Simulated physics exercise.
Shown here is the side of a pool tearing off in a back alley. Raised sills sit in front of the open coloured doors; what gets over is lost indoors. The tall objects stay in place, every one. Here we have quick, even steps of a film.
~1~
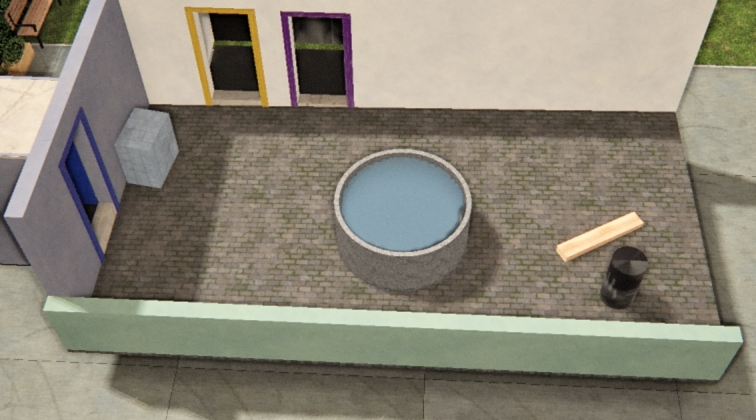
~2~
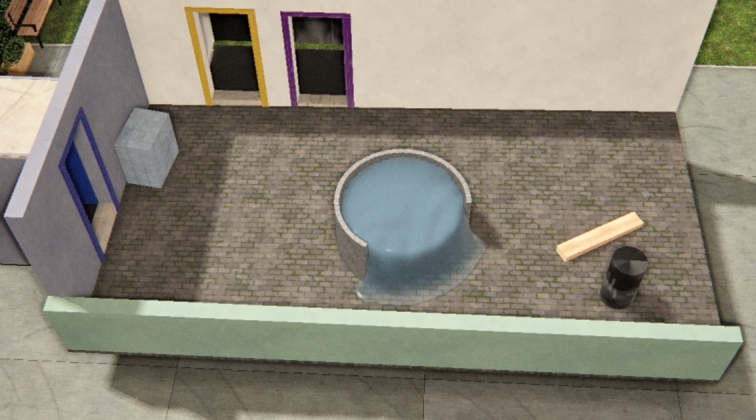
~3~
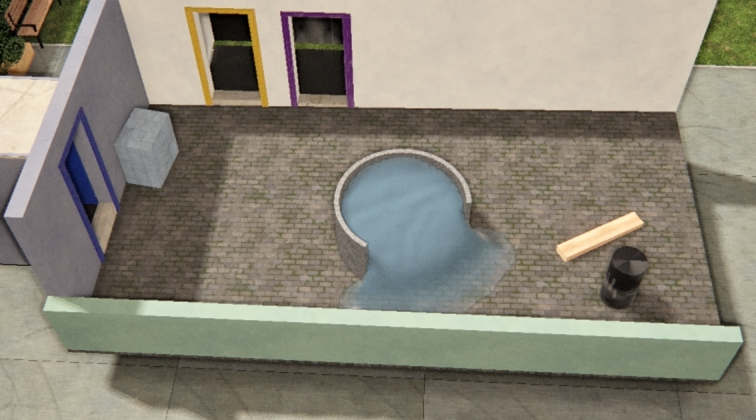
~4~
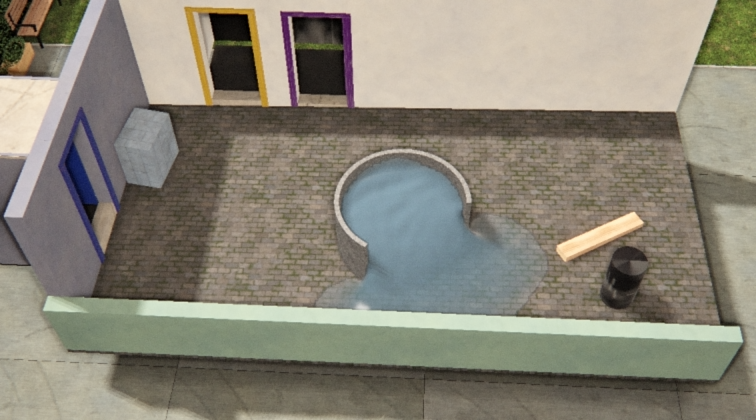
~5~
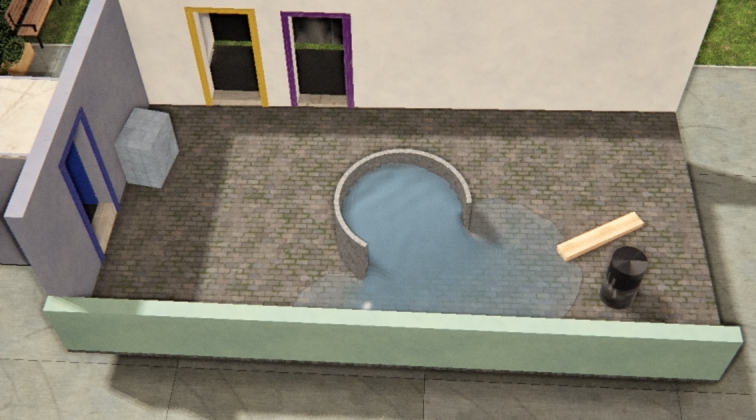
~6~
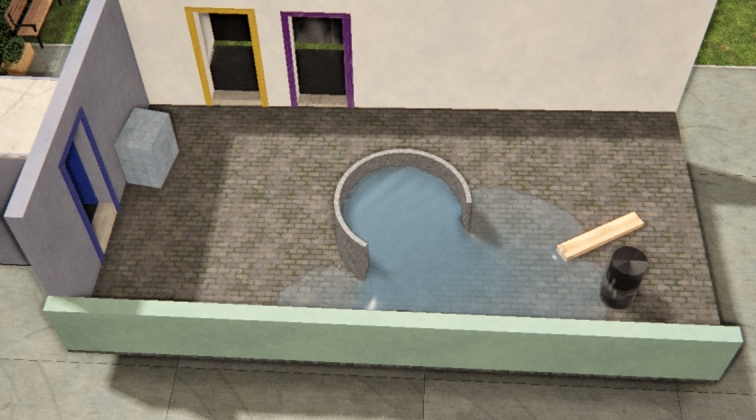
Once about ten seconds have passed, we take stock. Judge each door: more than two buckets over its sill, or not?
Purple door - two buckets or less; blue door - two buckets or less; yellow door - two buckets or less.
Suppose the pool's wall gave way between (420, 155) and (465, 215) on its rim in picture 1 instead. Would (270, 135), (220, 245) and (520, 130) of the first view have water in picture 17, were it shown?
In the order given: Untouched, untouched and swamped.
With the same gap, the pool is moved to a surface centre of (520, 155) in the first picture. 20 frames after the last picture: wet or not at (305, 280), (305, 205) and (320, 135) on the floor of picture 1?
Result: Inundated; inundated; spared.
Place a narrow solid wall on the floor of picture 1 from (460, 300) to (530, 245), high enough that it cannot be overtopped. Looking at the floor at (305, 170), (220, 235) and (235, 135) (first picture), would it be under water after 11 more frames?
Untouched; submerged; untouched.
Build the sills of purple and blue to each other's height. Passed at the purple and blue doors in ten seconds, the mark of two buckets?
The purple one remains below the limit and the blue one exceeds the limit.
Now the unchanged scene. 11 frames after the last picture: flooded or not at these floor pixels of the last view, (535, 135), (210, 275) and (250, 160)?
Point by point: Not yet wet, inundated, not yet wet.
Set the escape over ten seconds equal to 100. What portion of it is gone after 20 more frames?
I'd estimate close to 65 per cent.
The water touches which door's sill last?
The door marked purple.
A moment on, water covers 30 % of the floor; the purple door not reached, the blue door not reached, the yellow door not reached.
Next, water covers 45 % of the floor; the purple door not reached, the blue door wet at the sill, nothing in, the yellow door not reached.
Then, water covers 60 % of the floor; the purple door not reached, the blue door wet at the sill, nothing in, the yellow door not reached.
Later, water covers 80 % of the floor; the purple door not reached, the blue door wet at the sill, nothing in, the yellow door wet at the sill, nothing in.
In the end, water covers 70 % of the floor; the purple door under two buckets in, the blue door wet at the sill, nothing in, the yellow door wet at the sill, nothing in.
